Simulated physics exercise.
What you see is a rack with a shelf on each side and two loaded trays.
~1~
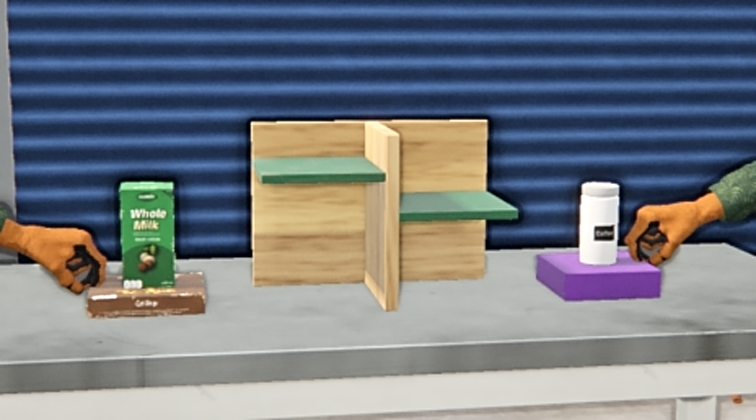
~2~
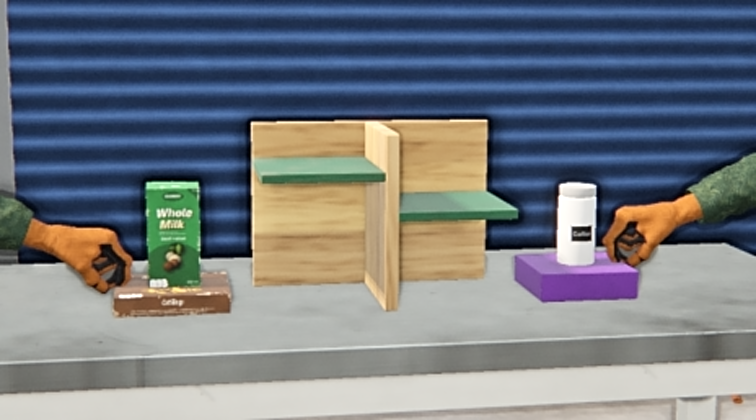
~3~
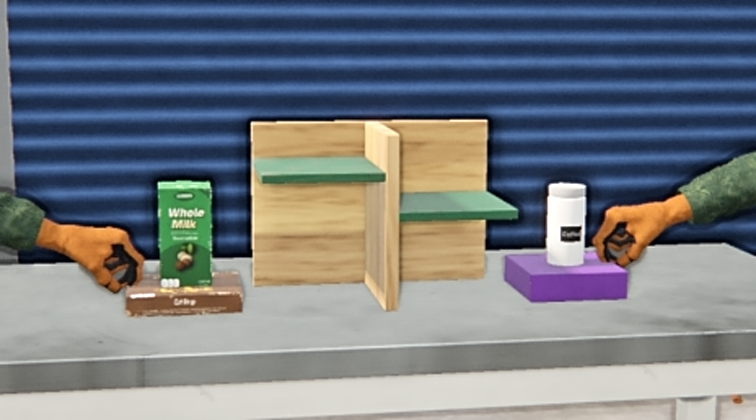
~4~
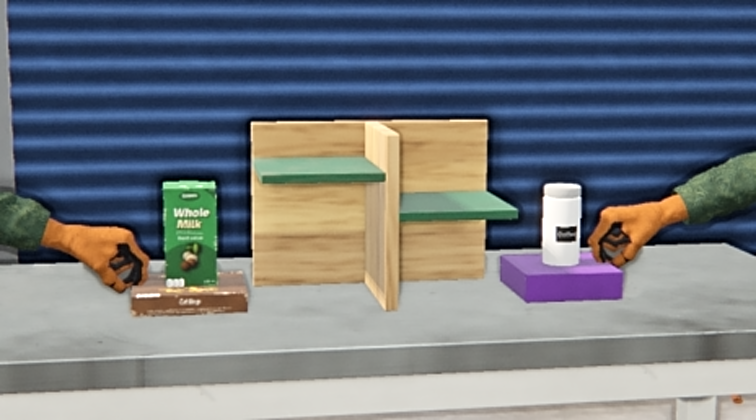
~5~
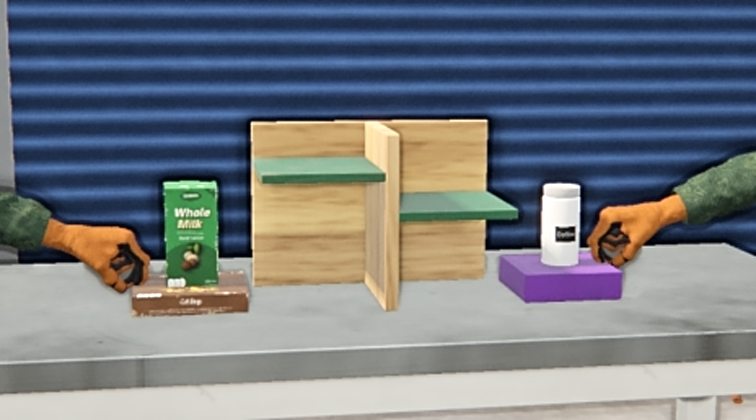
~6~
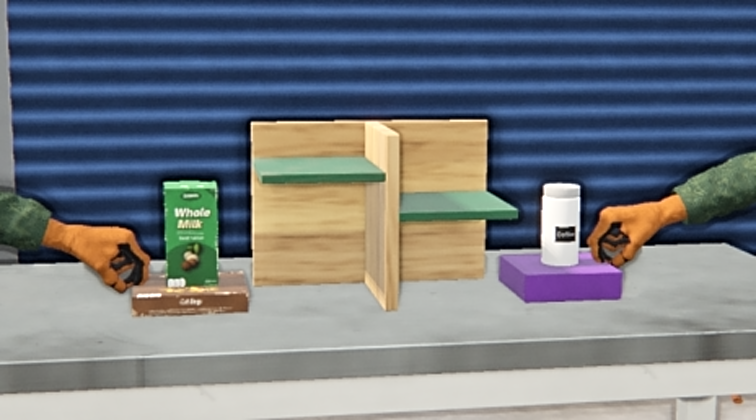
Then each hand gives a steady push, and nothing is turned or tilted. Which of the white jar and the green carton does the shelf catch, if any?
In the end I think the white jar won't get under. I think the green carton gets under fine.
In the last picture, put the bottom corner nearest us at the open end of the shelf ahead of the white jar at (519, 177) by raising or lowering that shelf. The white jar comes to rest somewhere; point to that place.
Close to (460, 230).
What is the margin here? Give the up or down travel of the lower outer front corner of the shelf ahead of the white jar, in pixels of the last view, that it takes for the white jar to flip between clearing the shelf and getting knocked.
It would take a shift of about 24 pixels, up.
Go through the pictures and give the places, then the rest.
Hands sliding the things forward; white jar (600, 223); green carton (148, 235); shelf (381, 212), in the first picture.
Hands sliding the things forward; green carton (174, 234); purple tray (574, 276), in the second picture.
Hands sliding the things forward; white jar (566, 224); brown packet (184, 293), in the third picture.
Hands sliding the things forward; green carton (190, 234); shelf (381, 212), in the fourth picture.
Hands sliding the things forward; white jar (561, 224); purple tray (559, 277), in the fifth picture.
Hands sliding the things forward; white jar (561, 224); green carton (192, 234); brown packet (190, 293), in the sixth picture.
Then, 1.24 s after the last picture, white jar tipped 23° from how it was near (515, 222); green carton riding along near (273, 232).
At rest, the white jar gets scraped off its spot, near (539, 260); the green carton rides in untouched, near (315, 231).
